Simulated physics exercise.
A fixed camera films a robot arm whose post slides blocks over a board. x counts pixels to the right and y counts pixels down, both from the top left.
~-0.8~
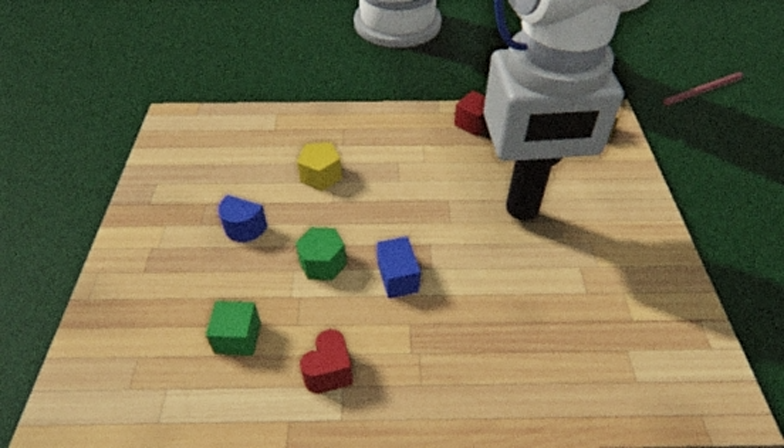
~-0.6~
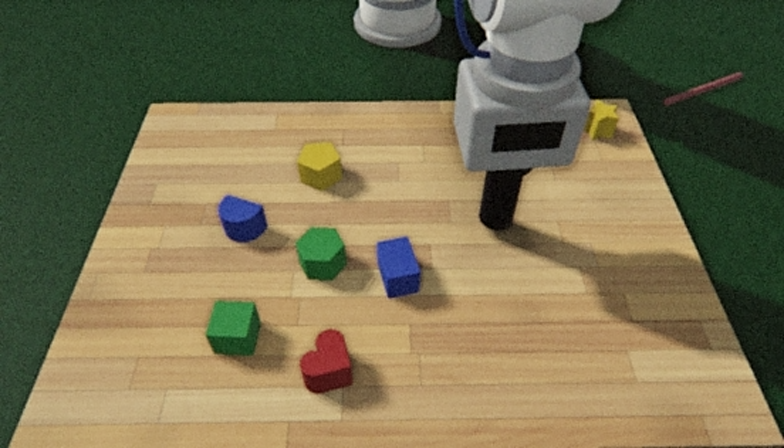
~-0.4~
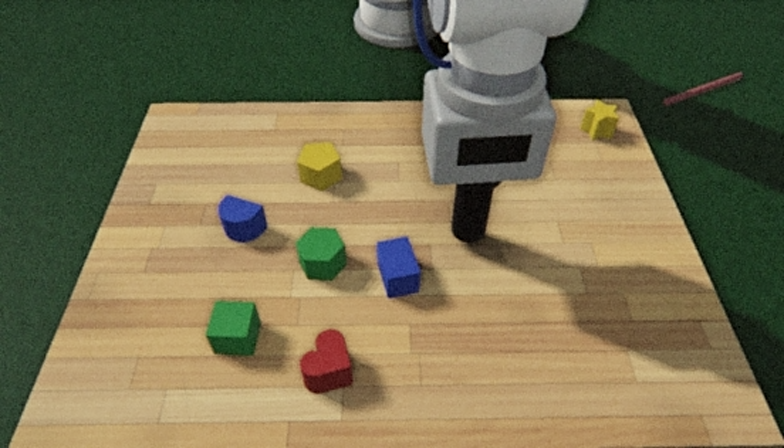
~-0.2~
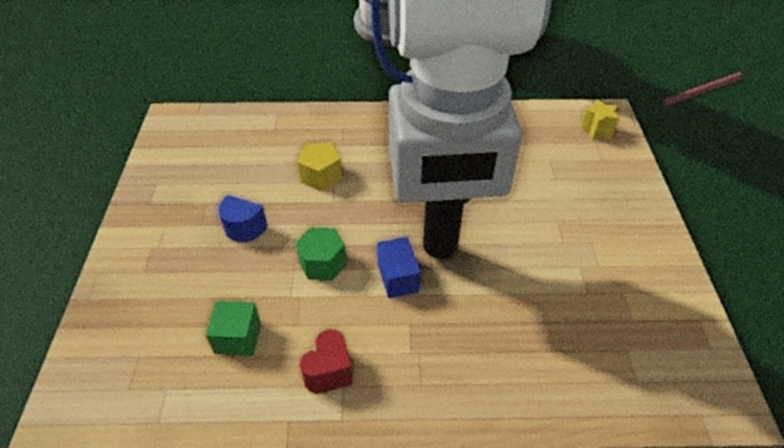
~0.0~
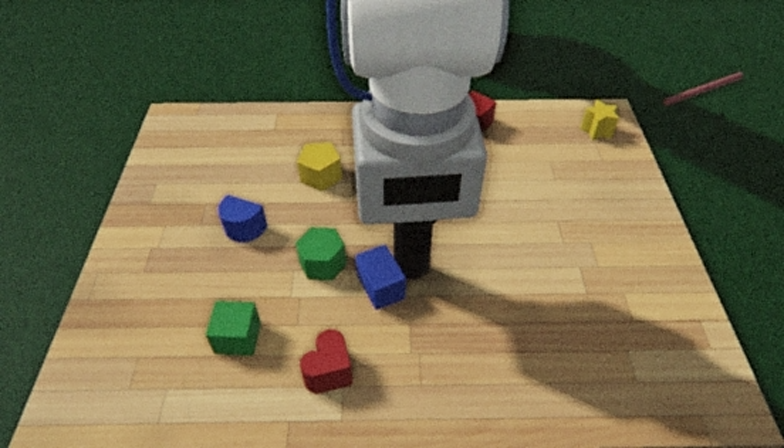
The robot arm moves left and toward the viewer, nudging the blue rectangular block slightly left.
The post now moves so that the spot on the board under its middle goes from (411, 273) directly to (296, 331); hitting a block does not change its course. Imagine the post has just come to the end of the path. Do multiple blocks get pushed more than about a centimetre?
Yes, it checks out.
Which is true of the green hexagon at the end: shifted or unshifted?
It barely shifts, if at all.
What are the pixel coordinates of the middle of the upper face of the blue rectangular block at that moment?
In the picture, that point is around (252, 322).
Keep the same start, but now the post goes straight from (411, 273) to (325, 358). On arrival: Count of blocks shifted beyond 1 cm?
2 blocks.
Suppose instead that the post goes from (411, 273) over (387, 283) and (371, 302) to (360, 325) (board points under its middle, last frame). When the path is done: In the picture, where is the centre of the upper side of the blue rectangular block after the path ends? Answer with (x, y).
My prediction: (321, 300).
On the path given first. One third of the way, post at (374, 285); blue rectangular block at (340, 286).
Two thirds of the way, post at (335, 304); blue rectangular block at (298, 306).
At the end, post at (295, 324); green four-sided block at (212, 321); green hexagon in place; red heart in place; blue rectangular block at (252, 322), turned 20° clockwise.
